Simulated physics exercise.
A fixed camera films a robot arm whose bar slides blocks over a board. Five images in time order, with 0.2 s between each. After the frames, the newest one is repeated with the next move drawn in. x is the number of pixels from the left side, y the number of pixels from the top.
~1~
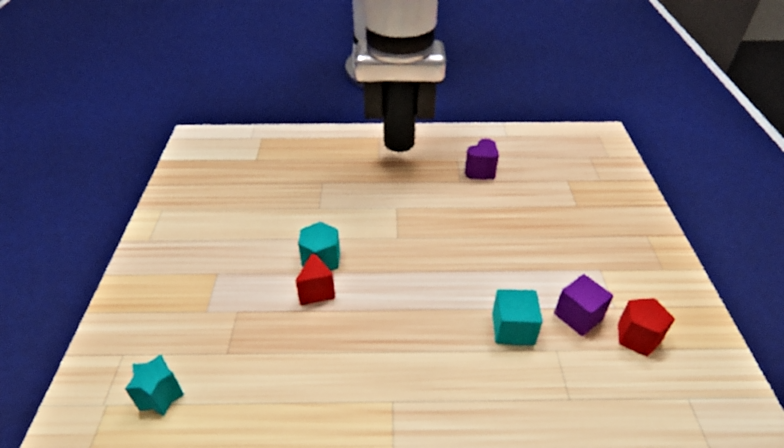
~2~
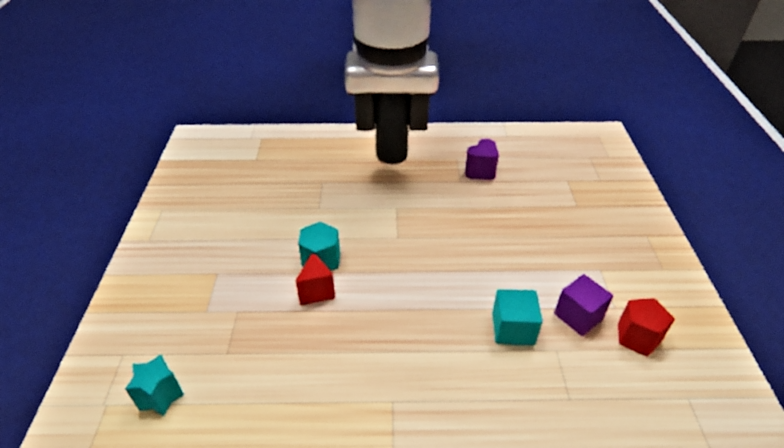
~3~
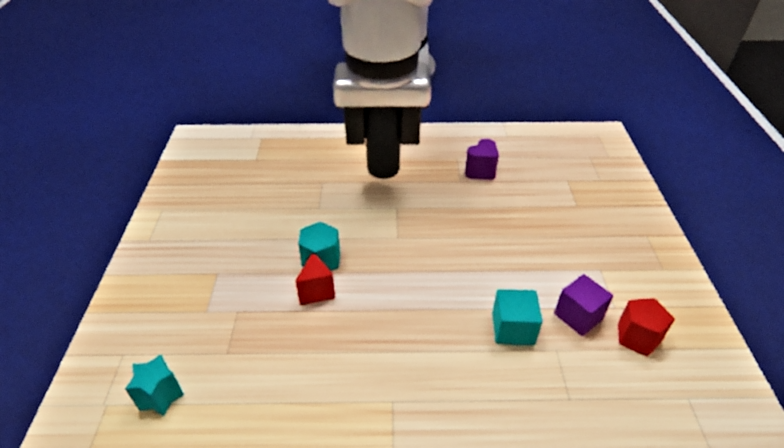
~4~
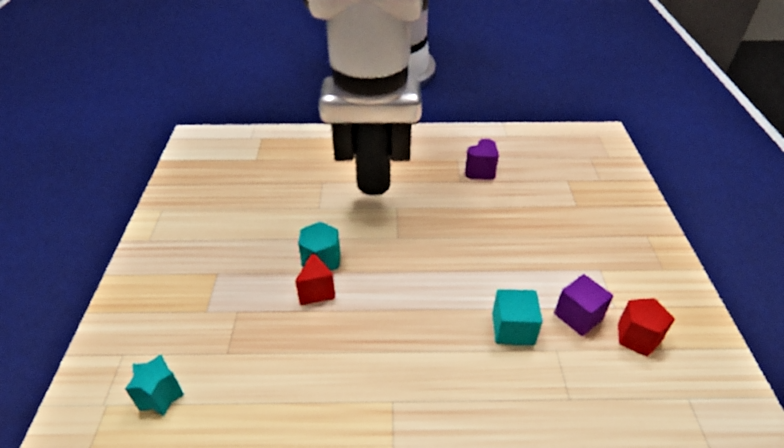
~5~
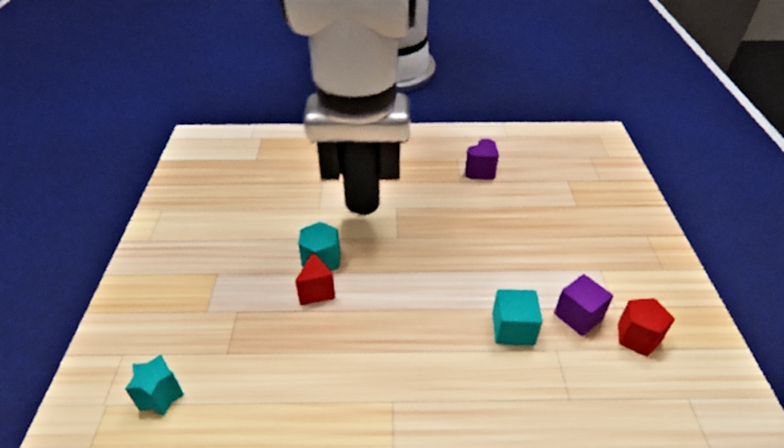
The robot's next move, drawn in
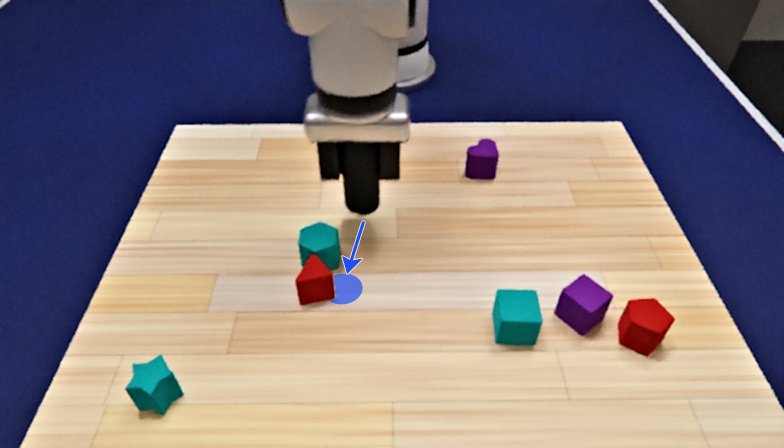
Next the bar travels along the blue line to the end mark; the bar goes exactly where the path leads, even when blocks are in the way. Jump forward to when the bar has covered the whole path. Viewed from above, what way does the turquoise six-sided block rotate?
Viewed from above, clockwise.
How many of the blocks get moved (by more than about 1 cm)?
Here I'd predict two blocks moving more than 1 cm.
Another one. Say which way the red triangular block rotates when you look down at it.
Anticlockwise, looking down.
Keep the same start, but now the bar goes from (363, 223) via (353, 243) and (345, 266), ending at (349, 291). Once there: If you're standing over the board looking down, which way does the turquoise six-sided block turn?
With the clock.
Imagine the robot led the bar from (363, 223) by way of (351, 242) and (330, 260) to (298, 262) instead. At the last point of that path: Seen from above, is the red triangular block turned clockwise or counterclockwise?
It spins anti-clockwise.
Drawn move, from (363, 223) directly to (343, 289).
On the path given first. Halfway along, bar at (352, 236); turquoise six-sided block at (312, 240), turned 20° clockwise.
At the end, bar at (341, 271); red triangular block at (302, 277), turned 25° anticlockwise; turquoise six-sided block at (305, 247), turned 65° clockwise.
